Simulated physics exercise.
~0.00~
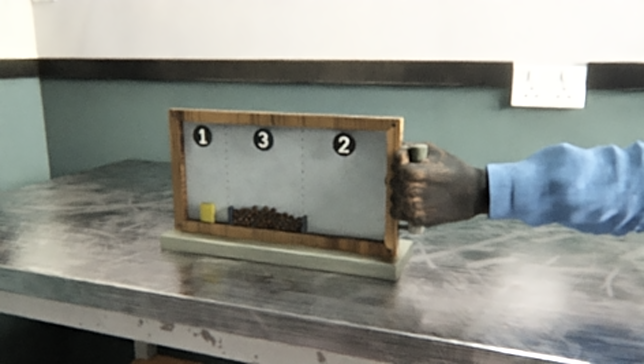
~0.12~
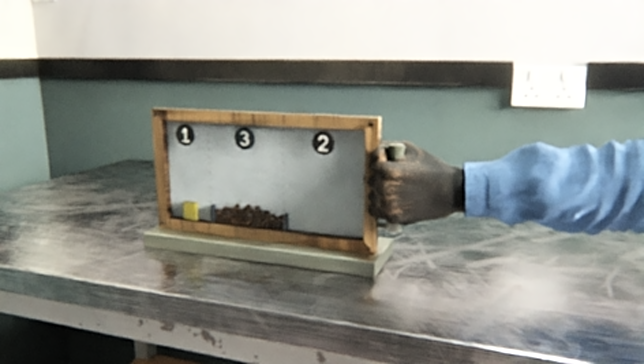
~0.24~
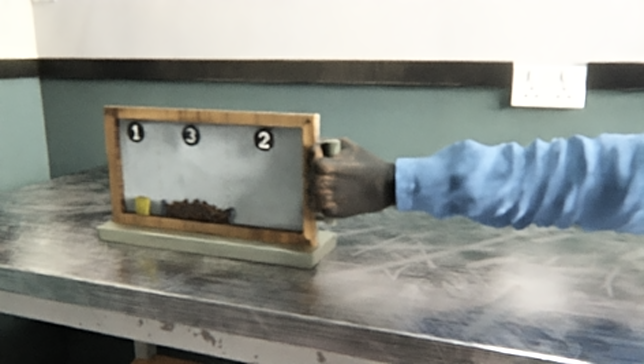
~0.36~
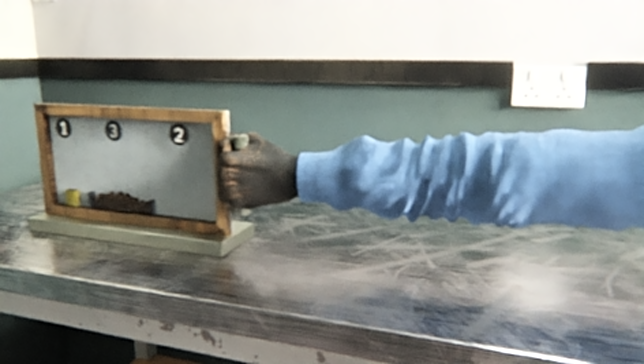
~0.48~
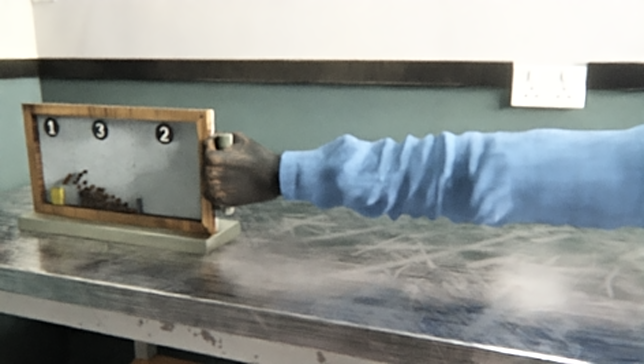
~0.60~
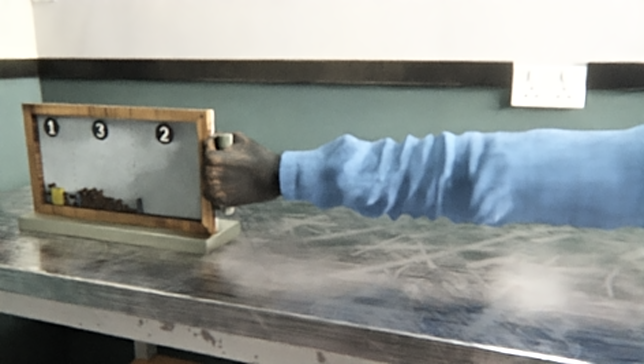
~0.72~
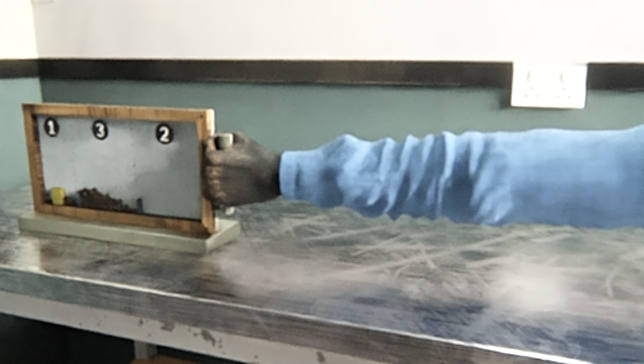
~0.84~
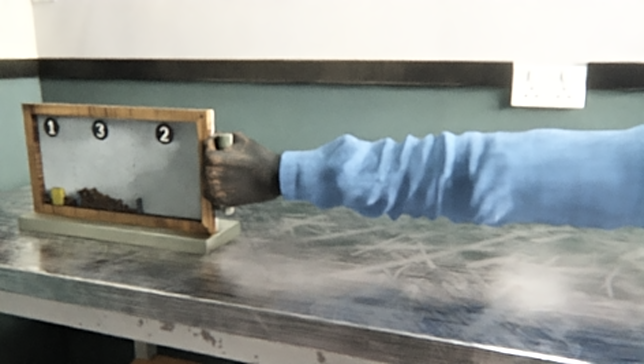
A dark hand in a blue sleeve grips the right side of a shallow, see-through tray framed in wood, standing on a scratched metal table against a green and white wall, seen from the front and slightly above. Inside, a small yellow block sits at the lower left beside a low heap of dark beads, beneath three numbered marks. The hand pushes the tray left across the table, and the arm stretches further into view. As the tray stops near the left edge, the beads surge up and leftward around the block. They drop back and settle into an uneven heap, mostly in the middle strip, with some in the left strip and the right one empty, while the hand keeps its hold.
